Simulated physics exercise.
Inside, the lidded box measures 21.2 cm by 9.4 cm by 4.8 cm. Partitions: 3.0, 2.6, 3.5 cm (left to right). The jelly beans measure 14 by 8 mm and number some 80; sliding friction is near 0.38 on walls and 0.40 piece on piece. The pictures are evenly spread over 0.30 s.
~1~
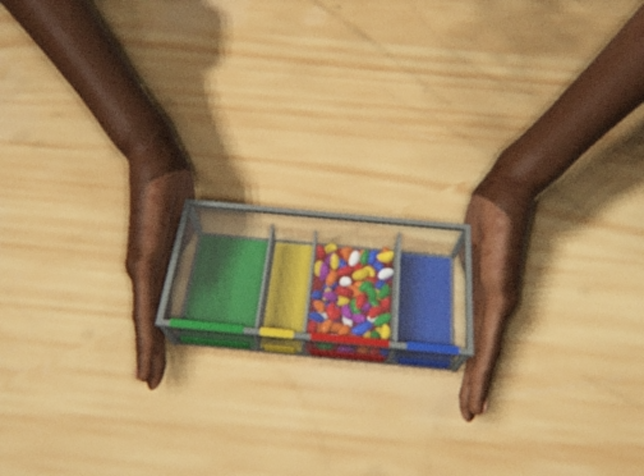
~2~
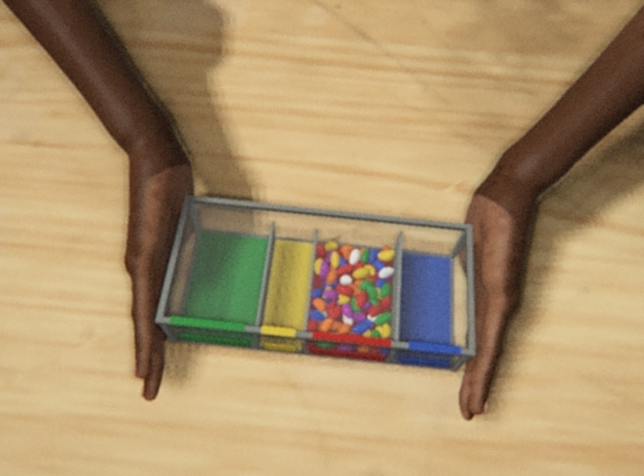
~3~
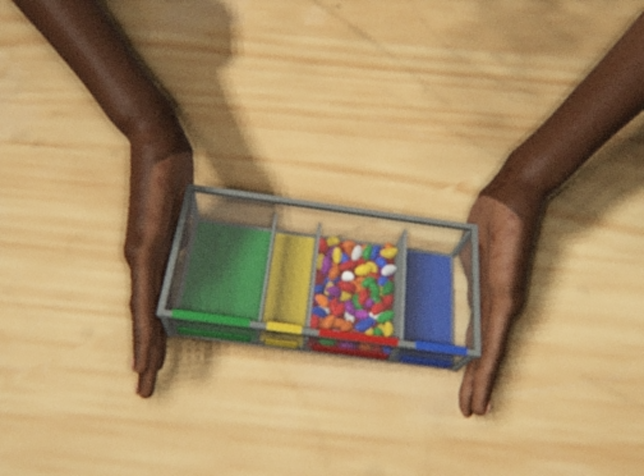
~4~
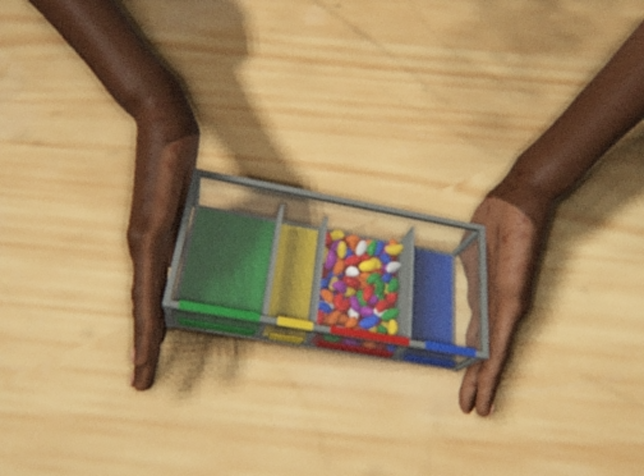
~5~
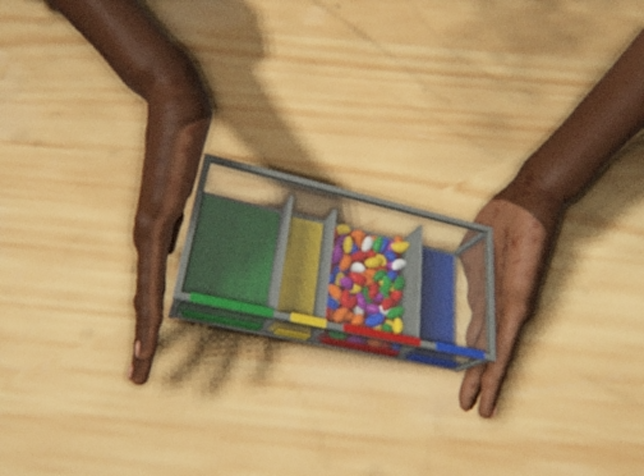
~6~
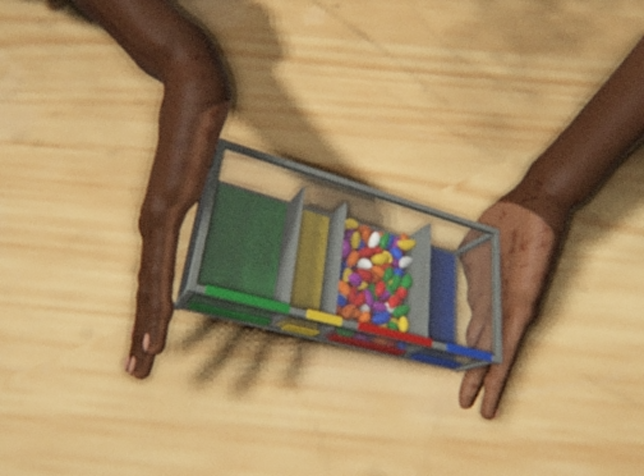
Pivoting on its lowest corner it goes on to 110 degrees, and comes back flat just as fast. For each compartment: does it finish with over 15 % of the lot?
Red compartment: Yes; blue compartment: Yes; green compartment: No; yellow compartment: No.
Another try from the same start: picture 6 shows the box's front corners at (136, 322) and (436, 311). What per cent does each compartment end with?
Red 0; blue 0; green 100; yellow 0.
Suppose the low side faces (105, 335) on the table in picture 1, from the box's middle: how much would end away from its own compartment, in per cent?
About 95 per cent.
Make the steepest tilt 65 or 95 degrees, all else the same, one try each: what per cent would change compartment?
Some 5 and 30 per cent.
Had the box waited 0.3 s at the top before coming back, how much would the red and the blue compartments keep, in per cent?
In that case red 65; blue 35.
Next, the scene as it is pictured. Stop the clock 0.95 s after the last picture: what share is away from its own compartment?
About 25 per cent.
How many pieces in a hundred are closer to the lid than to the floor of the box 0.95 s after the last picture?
Some 70 per cent.
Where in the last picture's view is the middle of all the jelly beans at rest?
At about (385, 313).
Then, 0.95 s after the last picture, tilt 109 degrees; red 75 %, blue 25 %.
Then, 1.58 s after the last picture, tilt 47 degrees; red 70 %, blue 30 %.
Then, 2.26 s after the last picture, tilt 0 degrees; red 65 %, blue 35 %.
In the end, red 65 %, blue 35 %, green 0 %, yellow 0 %.
